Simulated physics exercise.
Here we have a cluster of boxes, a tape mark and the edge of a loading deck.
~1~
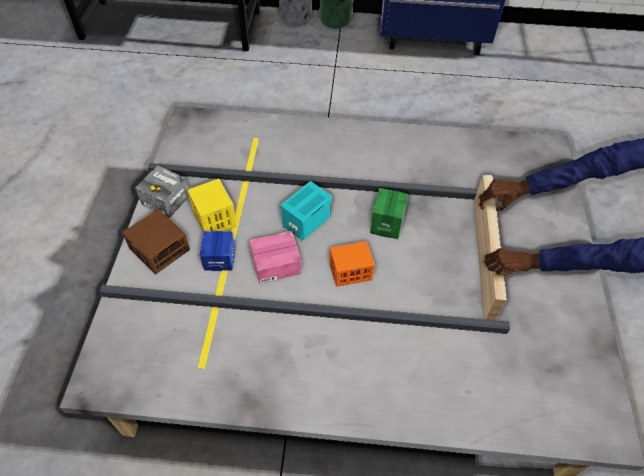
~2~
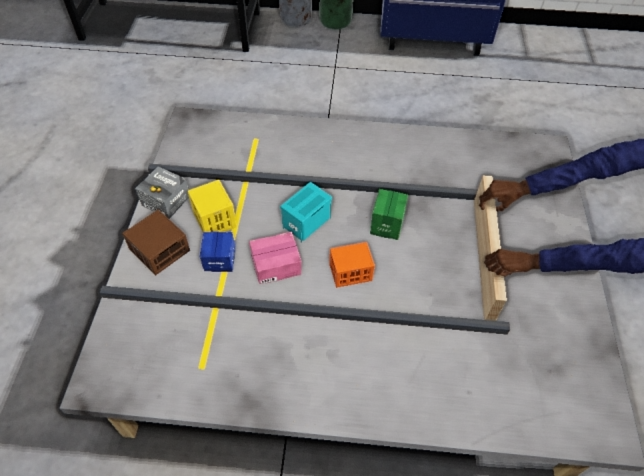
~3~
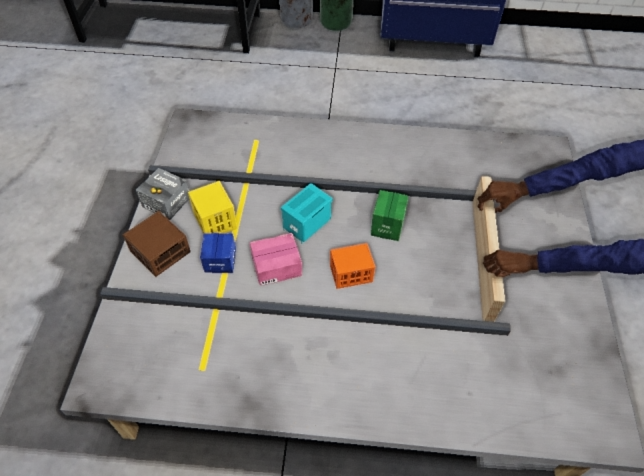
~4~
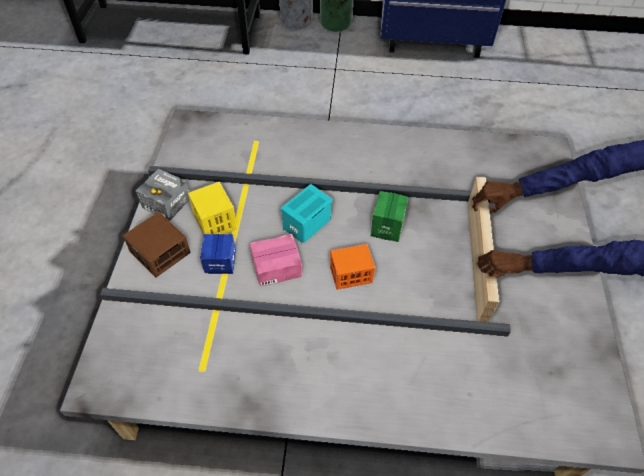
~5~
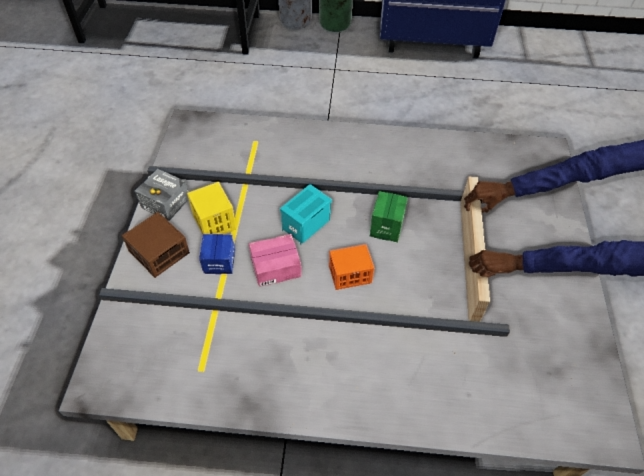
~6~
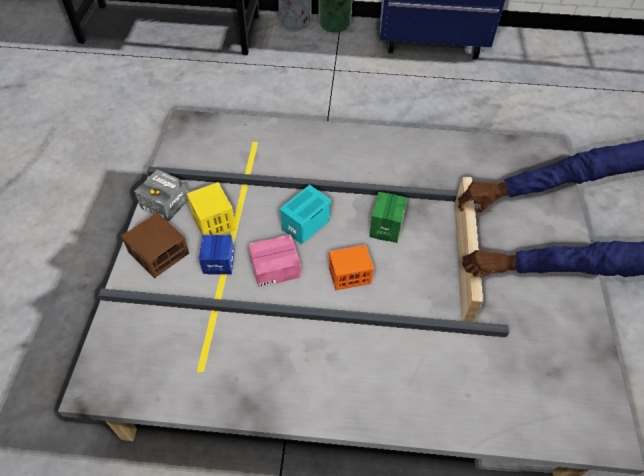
Two hands slid a wooden plank slowly a short way left between two rails on a grey table, while the colourful boxes and crates scattered around a yellow tape line stayed put, untouched.
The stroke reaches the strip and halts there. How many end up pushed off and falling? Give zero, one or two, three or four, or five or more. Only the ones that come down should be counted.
The ones that plunge will number one or two.
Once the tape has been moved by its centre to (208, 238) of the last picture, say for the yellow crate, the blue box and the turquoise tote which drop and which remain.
Outcome: Yellow crate is not lost; blue box ends up off; turquoise tote is not lost.
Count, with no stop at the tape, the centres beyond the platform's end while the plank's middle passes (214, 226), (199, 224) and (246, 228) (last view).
Place by place: 3, 4 and 1.
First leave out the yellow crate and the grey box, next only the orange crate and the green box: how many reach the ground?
Counts - first: 1; second: 0.
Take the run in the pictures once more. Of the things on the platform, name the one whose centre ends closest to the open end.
That one's the grey box.
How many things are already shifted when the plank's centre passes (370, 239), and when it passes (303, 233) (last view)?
Well, it's 2 at the first one and 5 at the second.
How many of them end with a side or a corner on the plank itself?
Result: 2 in all.
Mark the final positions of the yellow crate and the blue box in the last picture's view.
The yellow crate stops around (160, 208); the blue box around (132, 245).
A little later, none off yet; grey box at rest near (163, 195); brown crate at rest near (156, 245); yellow crate at rest near (212, 212).
Next, none off yet; grey box at rest near (163, 195); brown crate shifted a little near (131, 244); yellow crate shifted a little near (198, 210).
When it is over, the number that fall off is one or two; down, brown crate.
